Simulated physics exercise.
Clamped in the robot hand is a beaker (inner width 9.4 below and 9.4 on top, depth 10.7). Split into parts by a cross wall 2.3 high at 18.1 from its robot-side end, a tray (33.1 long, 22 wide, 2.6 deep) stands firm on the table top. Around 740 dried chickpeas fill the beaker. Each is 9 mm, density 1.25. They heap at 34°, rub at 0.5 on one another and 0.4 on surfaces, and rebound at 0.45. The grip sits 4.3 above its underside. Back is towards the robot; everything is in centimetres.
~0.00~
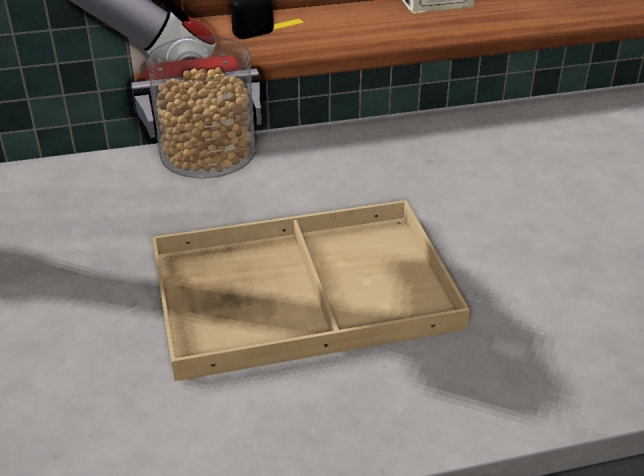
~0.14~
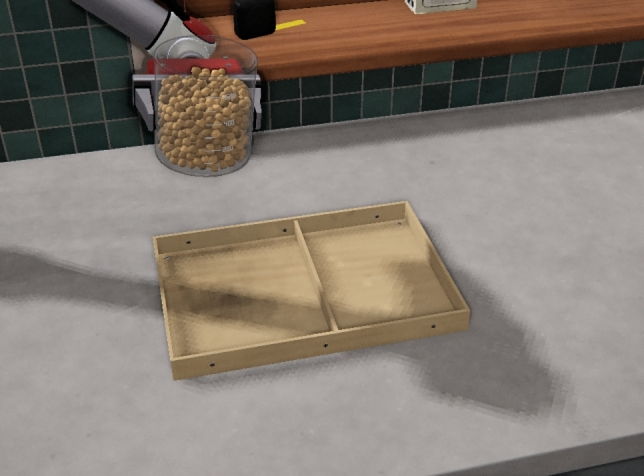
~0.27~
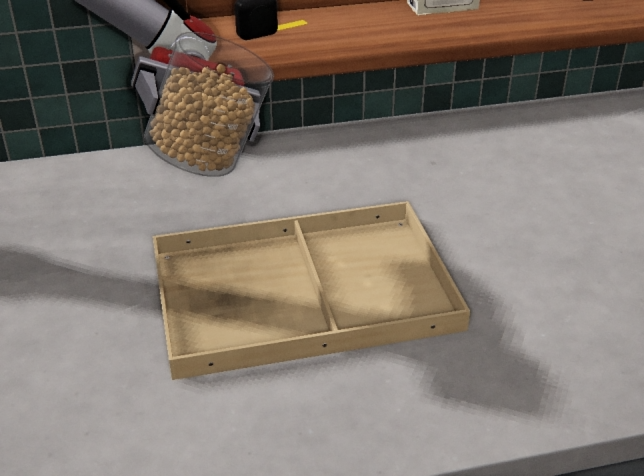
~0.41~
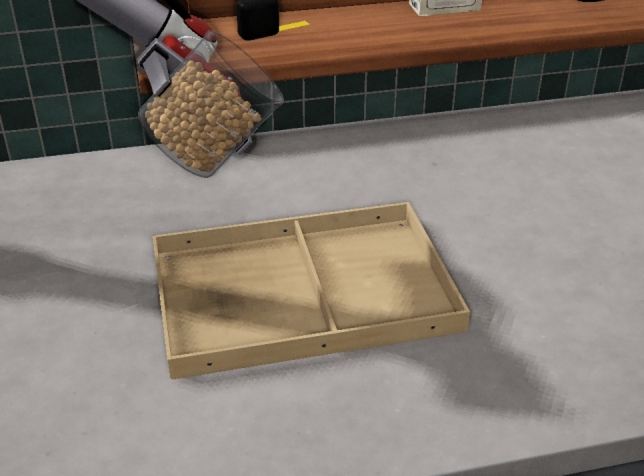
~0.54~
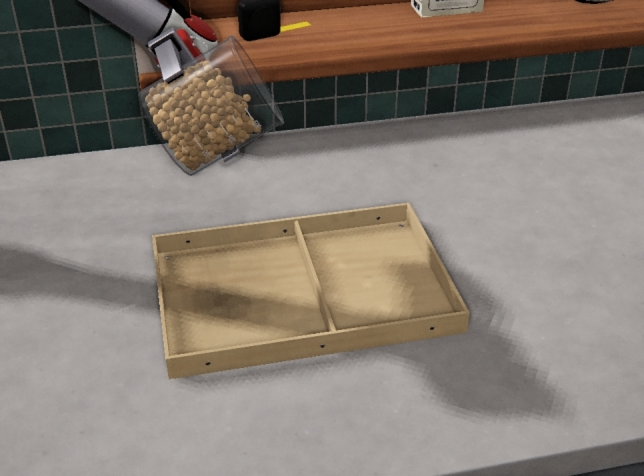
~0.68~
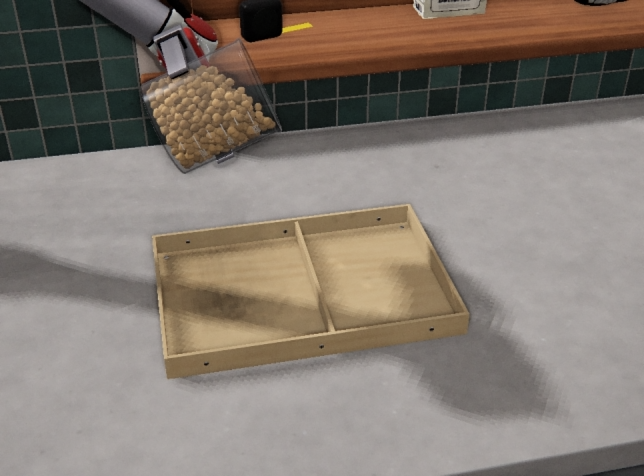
A clear container full of chickpeas tilts steeply in a robot hand above a grey counter.
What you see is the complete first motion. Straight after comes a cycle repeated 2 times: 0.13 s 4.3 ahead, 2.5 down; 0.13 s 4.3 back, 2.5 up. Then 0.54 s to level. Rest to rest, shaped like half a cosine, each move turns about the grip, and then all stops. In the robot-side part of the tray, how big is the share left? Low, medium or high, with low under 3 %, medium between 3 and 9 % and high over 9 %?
Medium.
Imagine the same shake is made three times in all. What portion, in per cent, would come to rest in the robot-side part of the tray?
I'd expect close to 5 per cent then.
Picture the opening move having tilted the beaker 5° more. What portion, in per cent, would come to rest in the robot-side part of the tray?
It would then be near 5 per cent.
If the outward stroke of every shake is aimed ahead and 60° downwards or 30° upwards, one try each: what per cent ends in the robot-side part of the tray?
Try one gives about 0 in a hundred, try two about 10 in a hundred.
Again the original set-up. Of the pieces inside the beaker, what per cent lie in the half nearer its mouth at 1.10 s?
Around 40 percent.
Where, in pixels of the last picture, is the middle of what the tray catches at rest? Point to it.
It lands close to (359, 280).
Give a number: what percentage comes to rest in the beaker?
Around 80 per cent.
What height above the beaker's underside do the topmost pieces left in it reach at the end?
I'd say close to 9.0 cm.
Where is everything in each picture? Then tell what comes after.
Beaker middle at (204, 108), level; upper third of the load around (203, 100), from x 160 to 250, top at y 70; 742 in the beaker, in the first picture.
Beaker middle at (205, 107), tilted 7° forward; upper third of the load around (201, 99), from x 160 to 245, top at y 70, in the second picture.
Beaker middle at (207, 106), tilted 24° forward; upper third of the load around (199, 97), from x 155 to 250, top at y 70, in the third picture.
Beaker middle at (210, 107), tilted 45° forward; upper third of the load around (196, 96), from x 150 to 255, top at y 65, in the fourth picture.
Beaker middle at (211, 108), tilted 62° forward; upper third of the load around (196, 93), from x 150 to 255, top at y 65, in the fifth picture.
Beaker middle at (211, 108), tilted 69° forward; upper third of the load around (194, 95), from x 150 to 270, top at y 70; 742 in the beaker, in the sixth picture.
By 1.10 s, tilted 69° forward, highest piece 26 above the table; 665 in the beaker, 53 in the far-side part, 10 in the robot-side part, 1 on the table or floor, 13 in flight or on a rim.
By 1.53 s, tilted 23° forward, highest piece 30 above the table; 604 in the beaker, 98 in the far-side part, 36 in the robot-side part, 2 on the table or floor, 2 in flight or on a rim.
By 1.94 s, level, highest piece 31 above the table; 604 in the beaker, 99 in the far-side part, 37 in the robot-side part, 2 on the table or floor.
By 2.99 s, level, highest piece 30 above the table; 604 in the beaker, 99 in the far-side part, 37 in the robot-side part, 2 on the table or floor.
Final count, 604 in the beaker, 99 in the far-side part, 37 in the robot-side part, 2 on the table or floor. That is 5 % in the robot-side part of the tray.
